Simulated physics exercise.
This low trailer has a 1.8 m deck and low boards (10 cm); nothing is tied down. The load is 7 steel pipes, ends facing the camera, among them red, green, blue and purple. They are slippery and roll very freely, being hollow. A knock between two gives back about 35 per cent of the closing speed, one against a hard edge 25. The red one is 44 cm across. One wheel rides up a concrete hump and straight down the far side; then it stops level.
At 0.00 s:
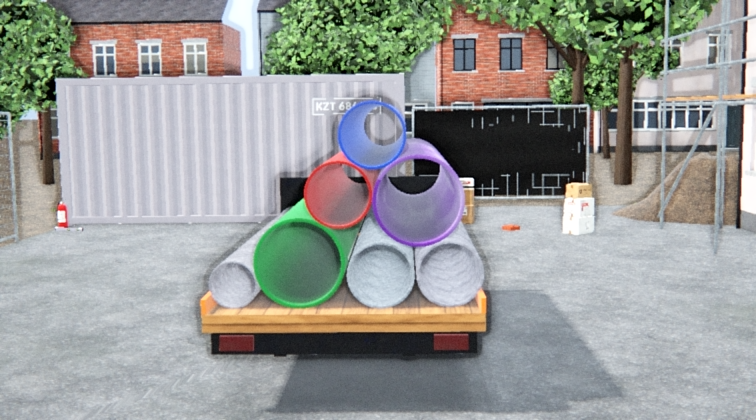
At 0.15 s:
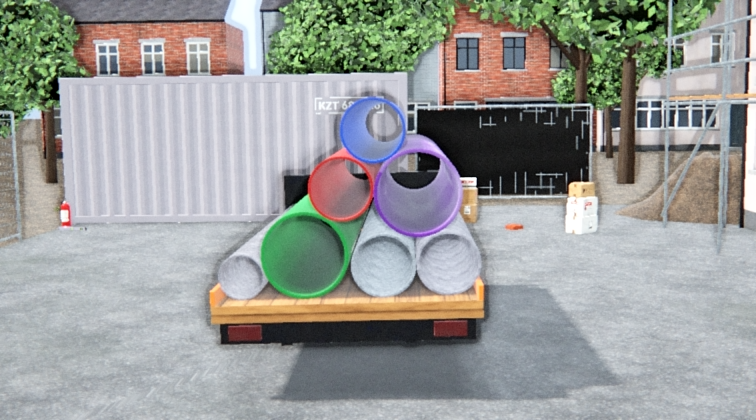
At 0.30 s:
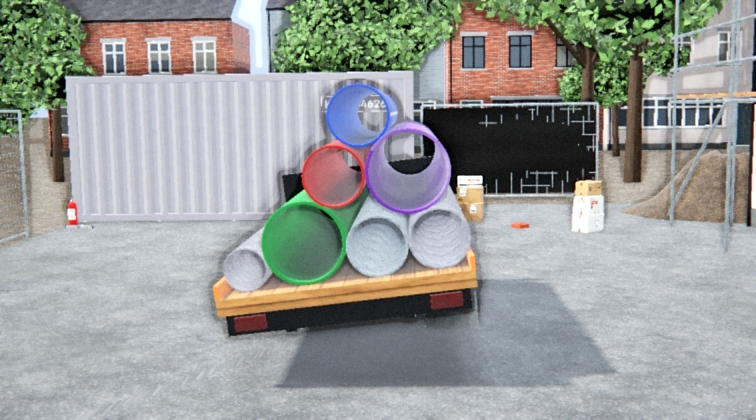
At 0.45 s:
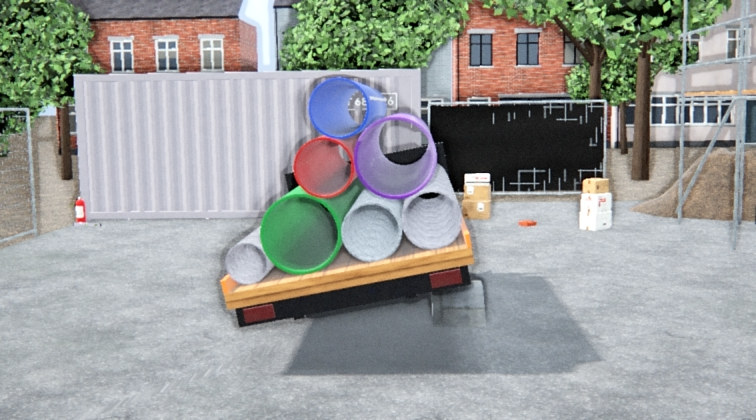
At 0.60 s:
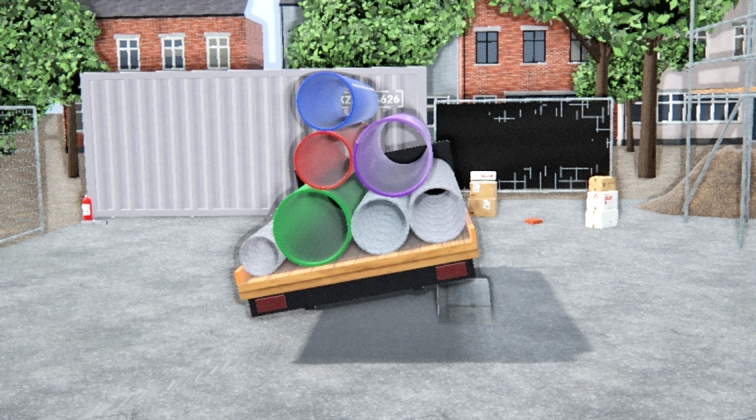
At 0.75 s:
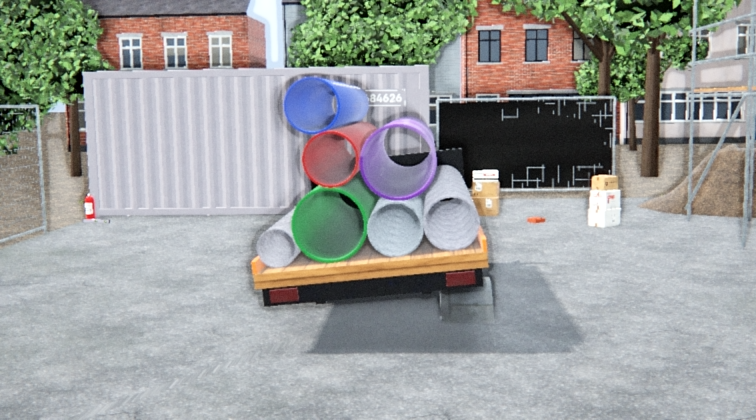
Building yard, a trailer of stacked pipes tilting left, then partly levelling, while the blue top pipe shifts left above the red.
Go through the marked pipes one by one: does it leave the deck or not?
Red goes over the edge. Green remains on the deck. Blue falls off. Purple remains on the deck.
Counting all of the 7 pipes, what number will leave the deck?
2 of them.
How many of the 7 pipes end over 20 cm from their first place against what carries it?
The count is 3.
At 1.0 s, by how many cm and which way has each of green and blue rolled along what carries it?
Green 5 right, blue 100 left.
By 1.0 s, red is up on others, 55 cm from the left edge, rolling left; green is on the deck, 65 cm from the left edge; blue is in the air, 15 cm from the left edge, rolling left; purple is up on others, 70 cm from the right edge; 0 of 7 are off.
By 1.3 s, red is up on others, 40 cm from the left edge, rolling left; green is on the deck, 65 cm from the left edge; blue is dropping off the left side; purple is up on others, 75 cm from the right edge, rolling left; 1 of 7 is off.
By 1.5 s, red is up on others, 20 cm from the left edge, rolling left; blue is down on the left; as before, green, purple; 1 of 7 is off.
By 1.8 s, red is dropping off the left side; blue is down on the left; purple is up on others, 80 cm from the right edge; as before, green; 2 of 7 are off.
Finally (5.9 s), red is on the ground to the left; green is on the deck, 60 cm from the left edge; blue is on the ground to the left; purple is up on others, 80 cm from the right edge; 2 of 7 are off.
